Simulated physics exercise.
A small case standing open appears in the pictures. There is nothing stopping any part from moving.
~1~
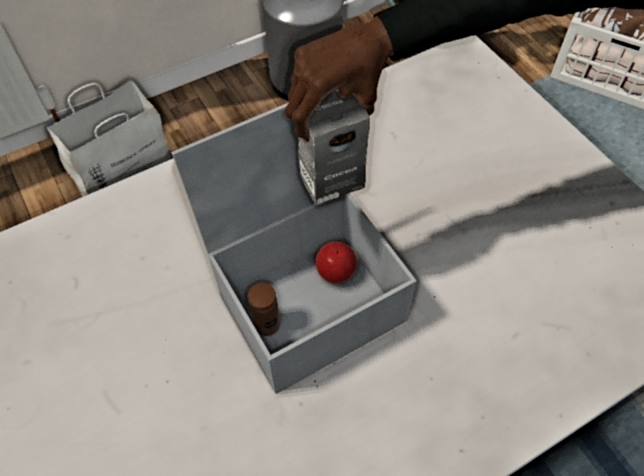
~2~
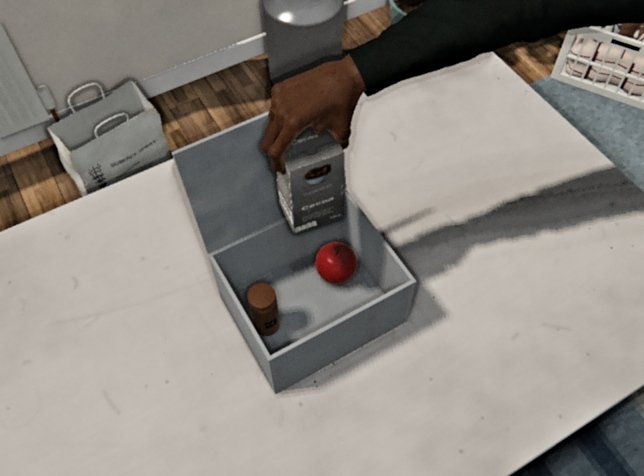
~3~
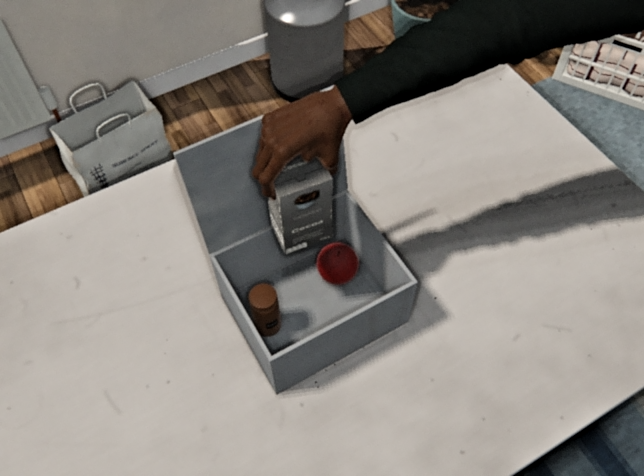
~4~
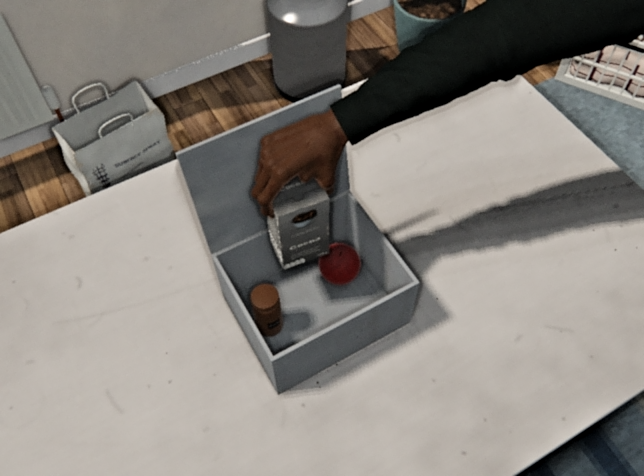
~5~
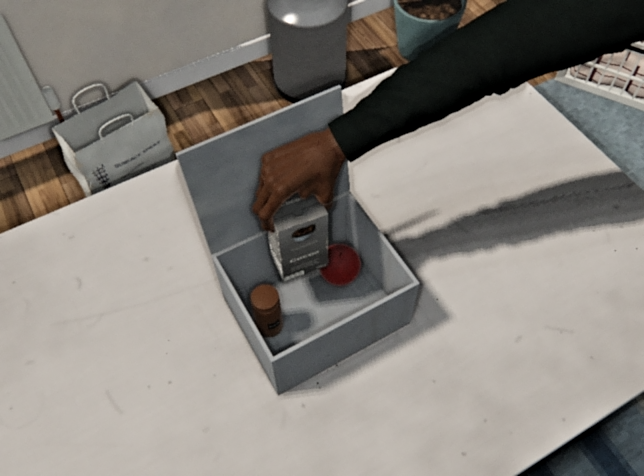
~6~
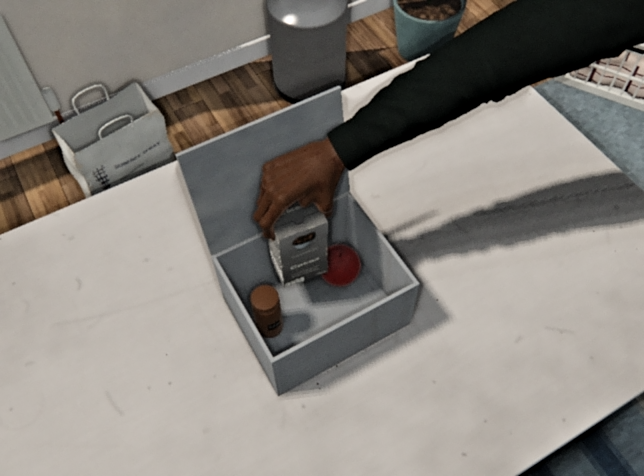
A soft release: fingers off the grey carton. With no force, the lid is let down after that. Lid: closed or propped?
Propped.
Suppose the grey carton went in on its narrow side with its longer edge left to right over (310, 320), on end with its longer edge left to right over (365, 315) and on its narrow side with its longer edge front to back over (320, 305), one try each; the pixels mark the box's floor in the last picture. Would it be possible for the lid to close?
Going through the three tries, the lid settles all the way, then hangs open, then settles all the way.
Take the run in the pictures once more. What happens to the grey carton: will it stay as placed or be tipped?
Observation: The grey carton keeps the set orientation.
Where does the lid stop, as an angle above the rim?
The lid sits around 50° above the rim.
Then, 0.30 s on from there, grey carton turned 8° from how it was put near (283, 274); brown shaker turned 9° from how it was put.
Then, 1.00 s on from there, lid starting down; grey carton shifted about its own width near (288, 271); red apple shifted a little.
Then, 1.50 s on from there, lid 66° above the rim; grey carton shifted about its own width near (288, 271); red apple shifted a little.
In the end, lid 49° above the rim; moved from the start, grey carton; the other 2 unmoved. At the end, from the last picture's camera, grey carton near (288, 271).
